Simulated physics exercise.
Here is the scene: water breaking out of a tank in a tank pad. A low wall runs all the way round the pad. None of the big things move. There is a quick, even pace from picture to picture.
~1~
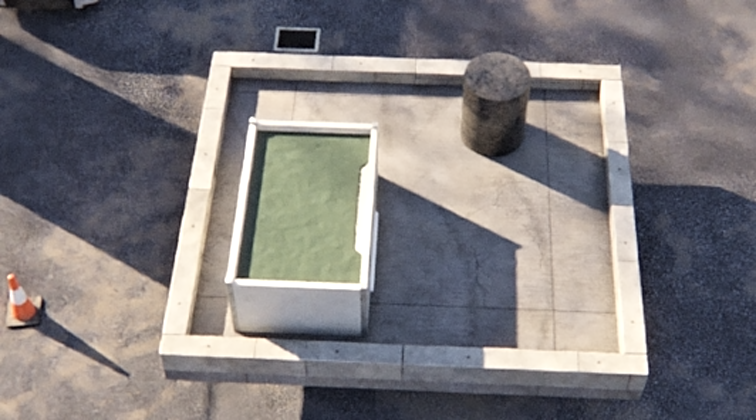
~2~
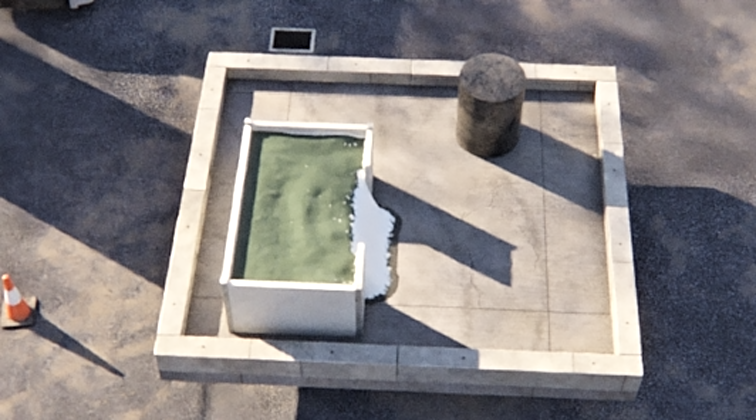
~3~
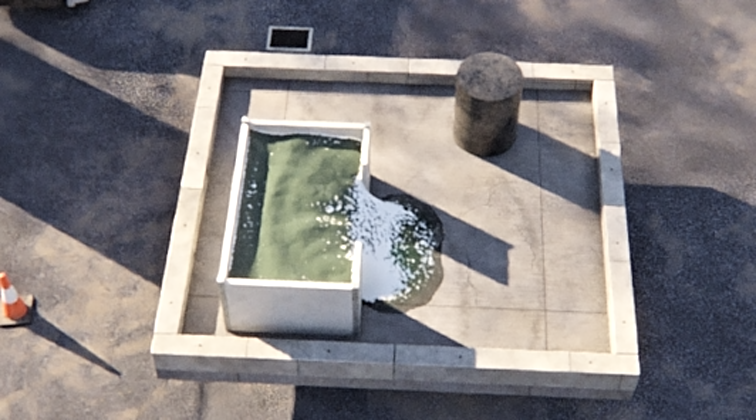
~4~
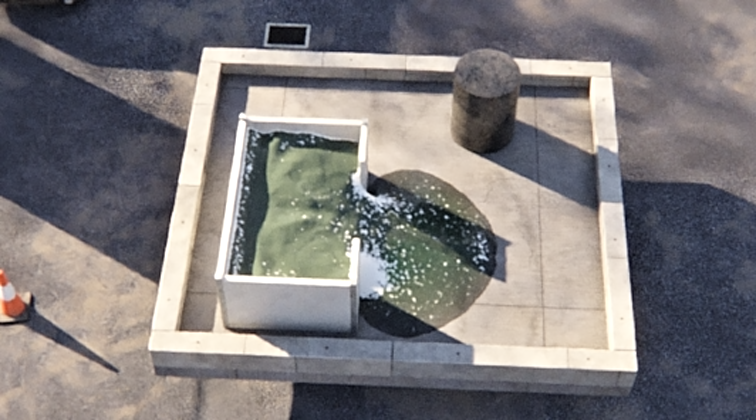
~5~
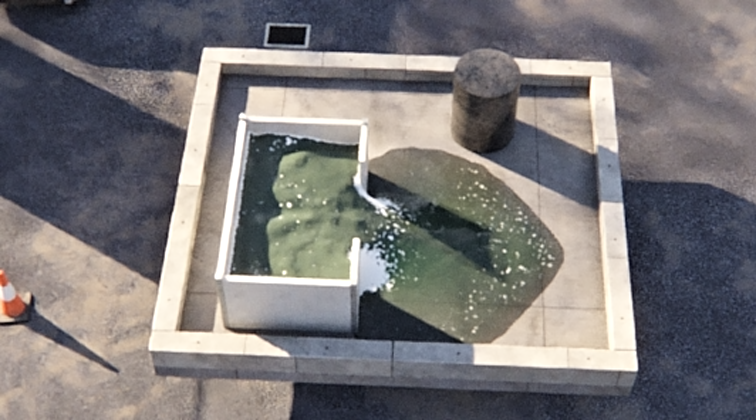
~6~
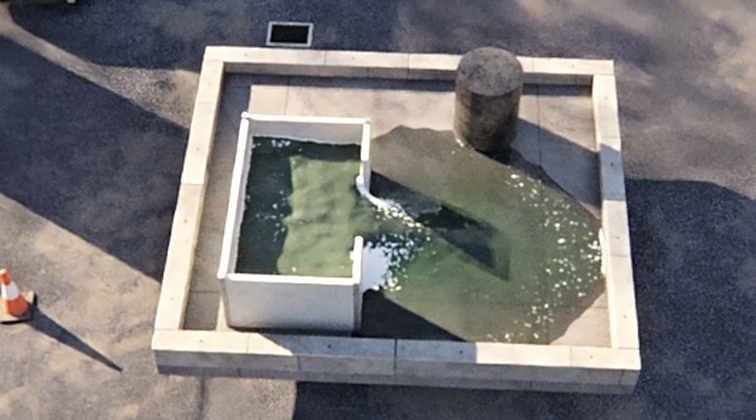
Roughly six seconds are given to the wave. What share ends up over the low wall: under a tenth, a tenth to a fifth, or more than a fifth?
The part that gets over is a tenth to a fifth.
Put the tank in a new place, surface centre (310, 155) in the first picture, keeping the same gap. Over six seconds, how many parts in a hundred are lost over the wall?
About 14 %.
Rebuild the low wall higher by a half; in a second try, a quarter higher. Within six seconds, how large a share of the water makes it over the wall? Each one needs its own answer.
In turn 4 and 8 per cent.
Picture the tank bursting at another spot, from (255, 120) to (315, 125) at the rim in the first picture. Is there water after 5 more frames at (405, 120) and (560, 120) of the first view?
In sequence: Drenched, spared.
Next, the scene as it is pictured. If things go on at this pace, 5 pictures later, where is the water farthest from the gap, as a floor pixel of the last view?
My estimate: Roughly (584, 99).
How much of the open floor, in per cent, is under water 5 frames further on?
I reckon 55 per cent or so.
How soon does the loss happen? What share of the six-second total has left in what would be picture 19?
I'd estimate some 75 per cent.
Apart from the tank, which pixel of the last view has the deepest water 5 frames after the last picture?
Look near (601, 342).
A moment on, water covers 45 % of the floor; the low wall has let 0 % over.
Next, water covers 50 % of the floor; the low wall has let 1 % over.
Then, water covers 60 % of the floor; the low wall has let 12 % over.
Later, water covers 75 % of the floor; the low wall has let 15 % over.
In the end, water covers 80 % of the floor; the low wall has let 16 % over.
